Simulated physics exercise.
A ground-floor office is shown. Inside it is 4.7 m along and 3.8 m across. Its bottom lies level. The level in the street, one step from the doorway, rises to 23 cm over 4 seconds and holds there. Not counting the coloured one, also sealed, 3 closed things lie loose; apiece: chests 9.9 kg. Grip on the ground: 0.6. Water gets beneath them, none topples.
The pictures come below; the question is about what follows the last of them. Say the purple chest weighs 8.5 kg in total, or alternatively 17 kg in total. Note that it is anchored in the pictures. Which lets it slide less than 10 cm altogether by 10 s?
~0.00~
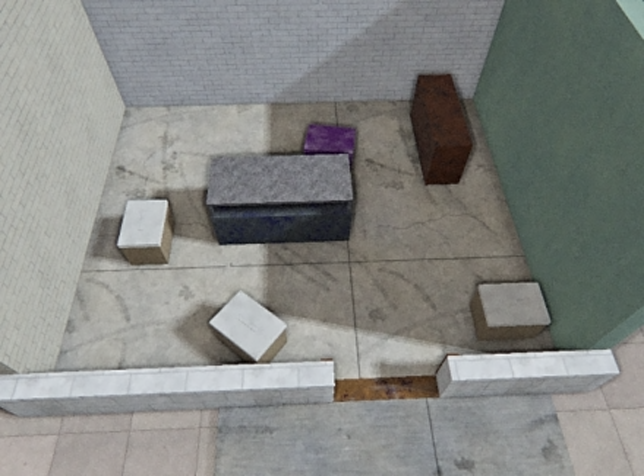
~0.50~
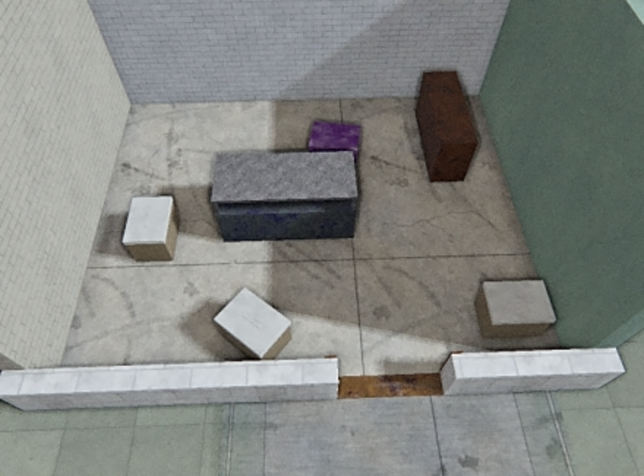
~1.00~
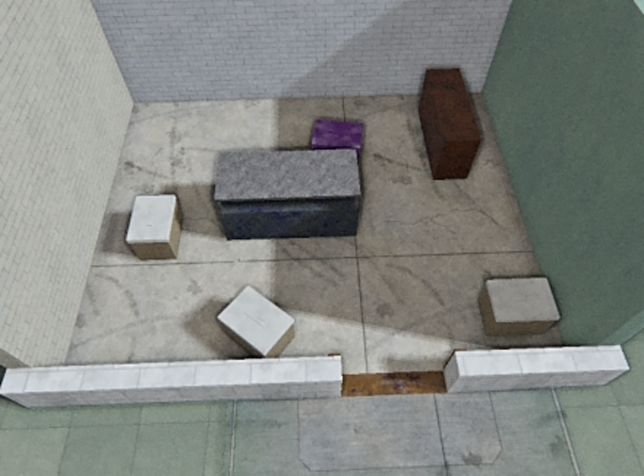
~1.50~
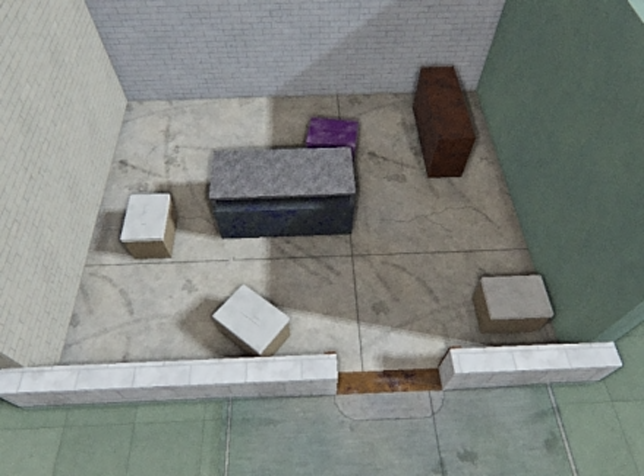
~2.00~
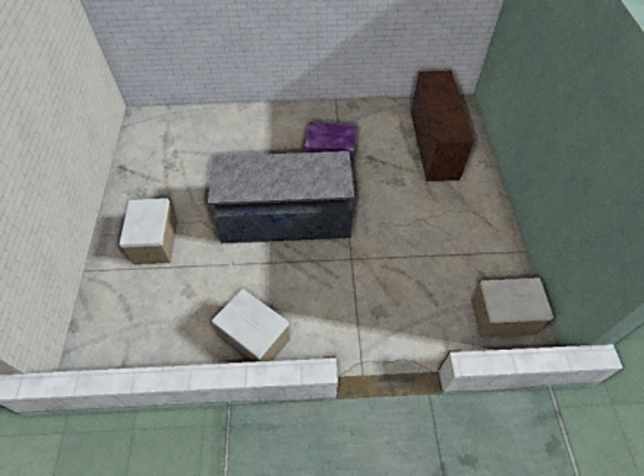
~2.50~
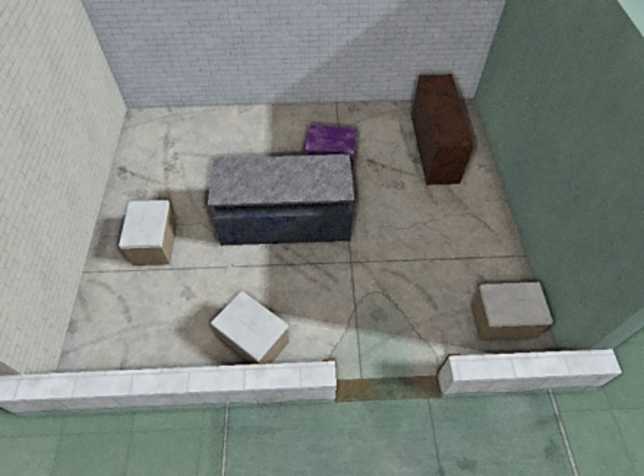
The lesser amount keeps it steady.
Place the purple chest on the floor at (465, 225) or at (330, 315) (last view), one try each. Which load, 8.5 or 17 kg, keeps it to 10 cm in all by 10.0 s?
Result, try 1: Both fail; try 2: Both fail.
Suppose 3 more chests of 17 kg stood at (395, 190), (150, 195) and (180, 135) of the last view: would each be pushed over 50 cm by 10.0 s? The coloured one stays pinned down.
One by one: Too far, not far enough and not far enough.
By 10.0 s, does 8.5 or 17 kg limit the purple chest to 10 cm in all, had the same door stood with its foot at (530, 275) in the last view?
Then only the heavier mass works.
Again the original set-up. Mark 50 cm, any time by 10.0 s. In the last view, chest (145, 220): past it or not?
Beyond the mark.
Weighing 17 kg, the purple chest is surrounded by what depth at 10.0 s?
Depth: Approx. 3 cm.
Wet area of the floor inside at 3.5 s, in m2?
About 3.0 m2.
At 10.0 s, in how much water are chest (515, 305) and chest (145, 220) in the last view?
Some 6 cm at the first, some 6 cm at the second.
After 3.5 s the purple chest would be 0 cm from its start with 8.5 kg and 0 cm from its start with 17 kg; 0 cm of water round it then.
After 4.5 s the purple chest would be 0 cm from its start with 8.5 kg and 0 cm from its start with 17 kg; 1 cm of water round it then.
After 7.0 s the purple chest would be 0 cm from its start with 8.5 kg and 0 cm from its start with 17 kg; 2 cm of water round it then.
After 10.0 s the purple chest would be 0 cm from its start with 8.5 kg and 0 cm from its start with 17 kg; 3 cm of water round it then.
